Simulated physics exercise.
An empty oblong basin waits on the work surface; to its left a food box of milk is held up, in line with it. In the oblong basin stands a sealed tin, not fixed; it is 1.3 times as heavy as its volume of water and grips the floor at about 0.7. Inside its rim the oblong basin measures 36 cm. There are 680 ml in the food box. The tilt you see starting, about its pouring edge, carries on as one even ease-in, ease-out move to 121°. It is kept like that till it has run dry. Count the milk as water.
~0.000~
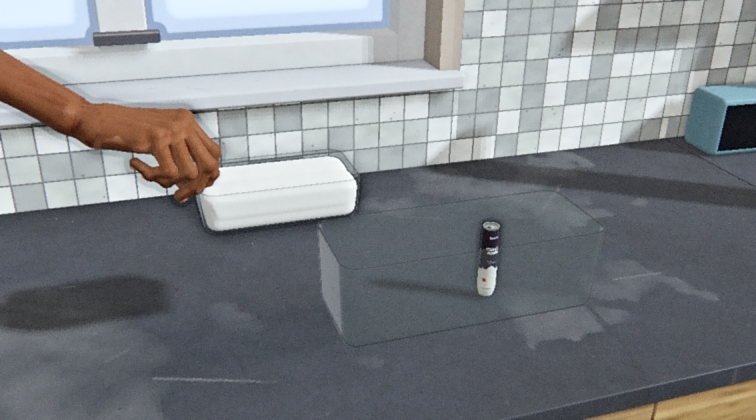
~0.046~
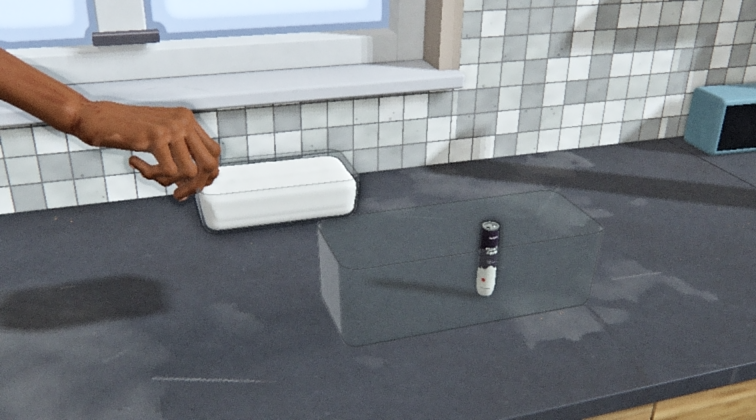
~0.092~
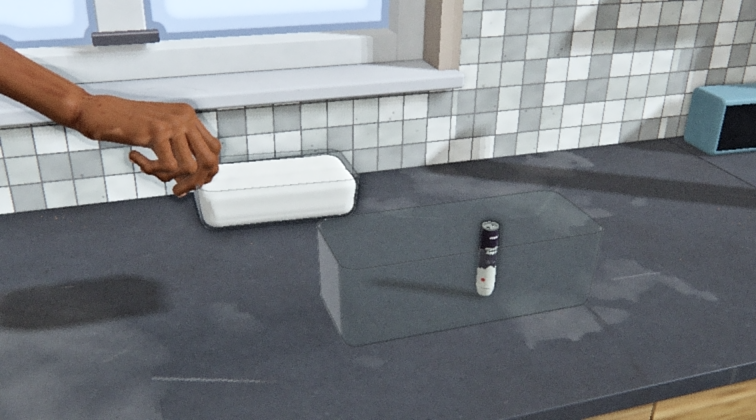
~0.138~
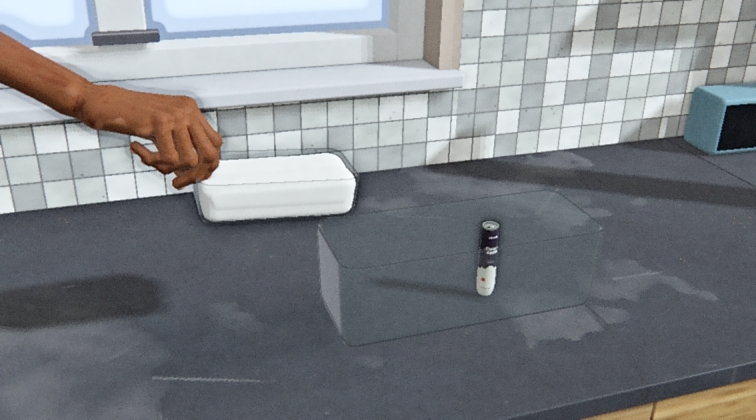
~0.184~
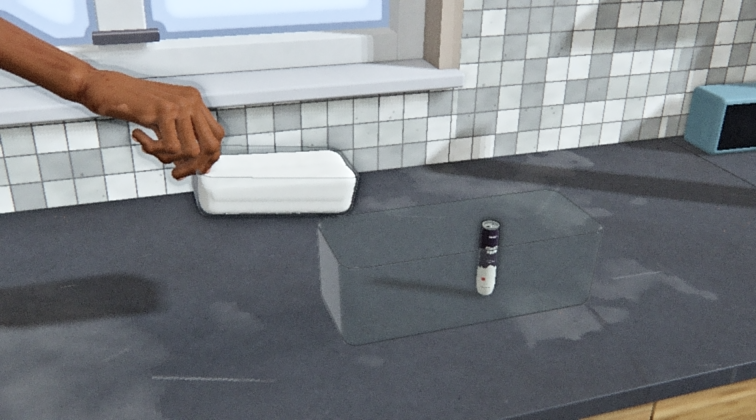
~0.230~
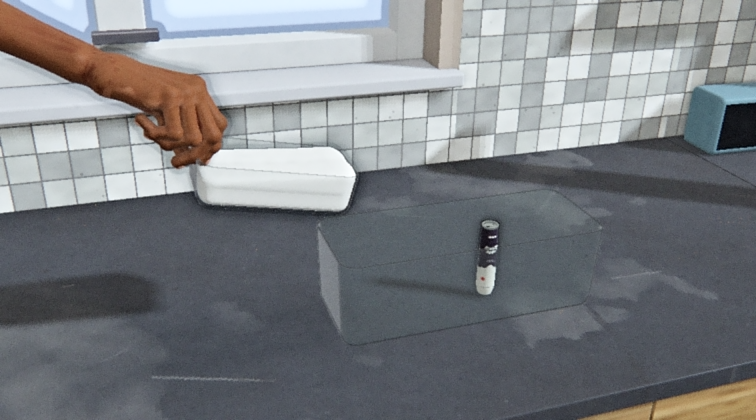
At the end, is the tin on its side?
It stays up.
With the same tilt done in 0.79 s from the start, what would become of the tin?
Then it falls.
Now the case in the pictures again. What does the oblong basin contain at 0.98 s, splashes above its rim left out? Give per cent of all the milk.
Near 84 in a hundred.
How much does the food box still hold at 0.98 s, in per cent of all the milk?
Near 1 in a hundred.
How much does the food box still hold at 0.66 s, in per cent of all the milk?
Near 14 in a hundred.
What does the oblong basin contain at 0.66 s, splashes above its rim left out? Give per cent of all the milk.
About 26 per cent.
After 0.66 s the tilt is 73° and 15 per cent is still to pour; the tin stands where it began.
After 0.98 s the tilt is 113° and 1 per cent is still to pour; the tin stands where it began.
After 1.31 s the tilt is 121° and 0 per cent is still to pour; the tin stands where it began.
After 1.67 s the tilt is 121° and 0 per cent is still to pour; the tin stands where it began.
In the end the tin stands where it began.
